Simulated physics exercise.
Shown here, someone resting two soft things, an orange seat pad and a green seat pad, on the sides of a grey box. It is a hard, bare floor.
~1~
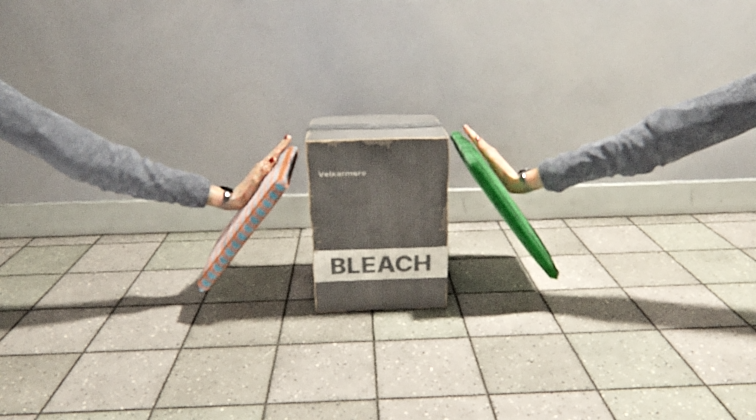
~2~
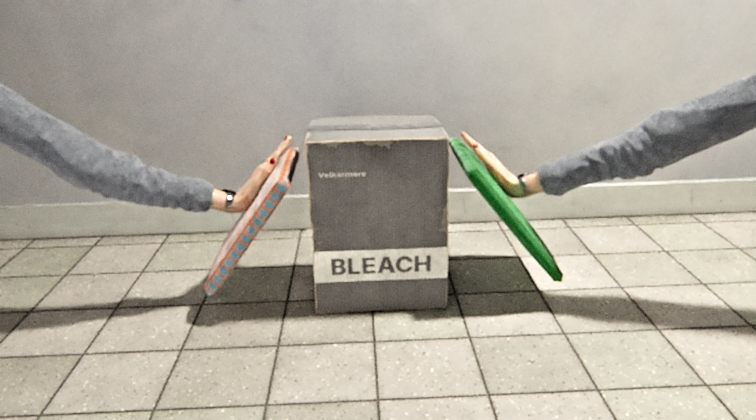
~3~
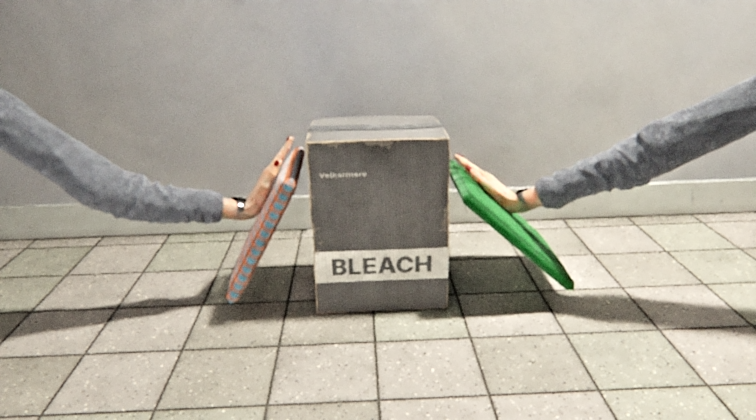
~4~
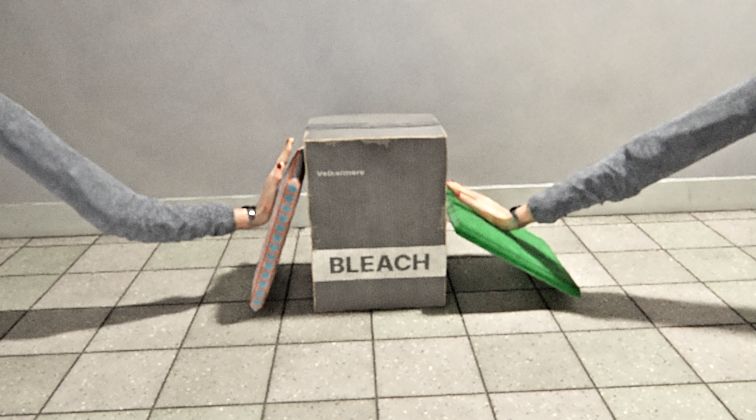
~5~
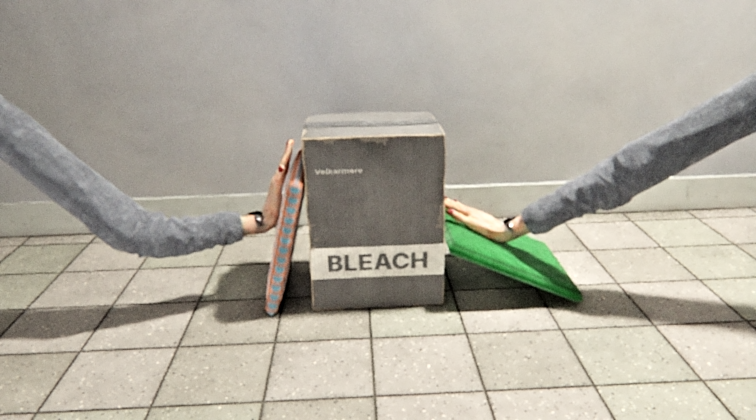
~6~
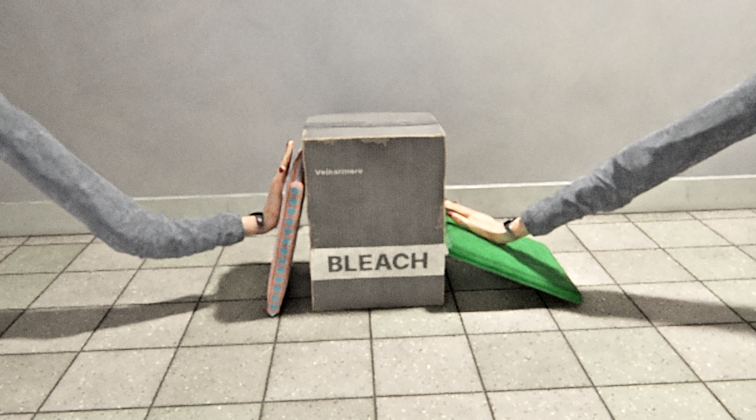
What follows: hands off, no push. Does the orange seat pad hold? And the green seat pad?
As it turns out, the orange seat pad keeps leaning, the green seat pad slumps to the floor.
Then, 0.20 s after the last picture, orange seat pad leaning near (290, 228); green seat pad flat on the floor near (506, 266).
Then, 0.36 s after the last picture, orange seat pad leaning near (290, 228); green seat pad flat on the floor near (509, 272).
At rest, orange seat pad leaning near (290, 228); green seat pad flat on the floor near (509, 271). The orange seat pad holds its lean and the green seat pad slides down flat.
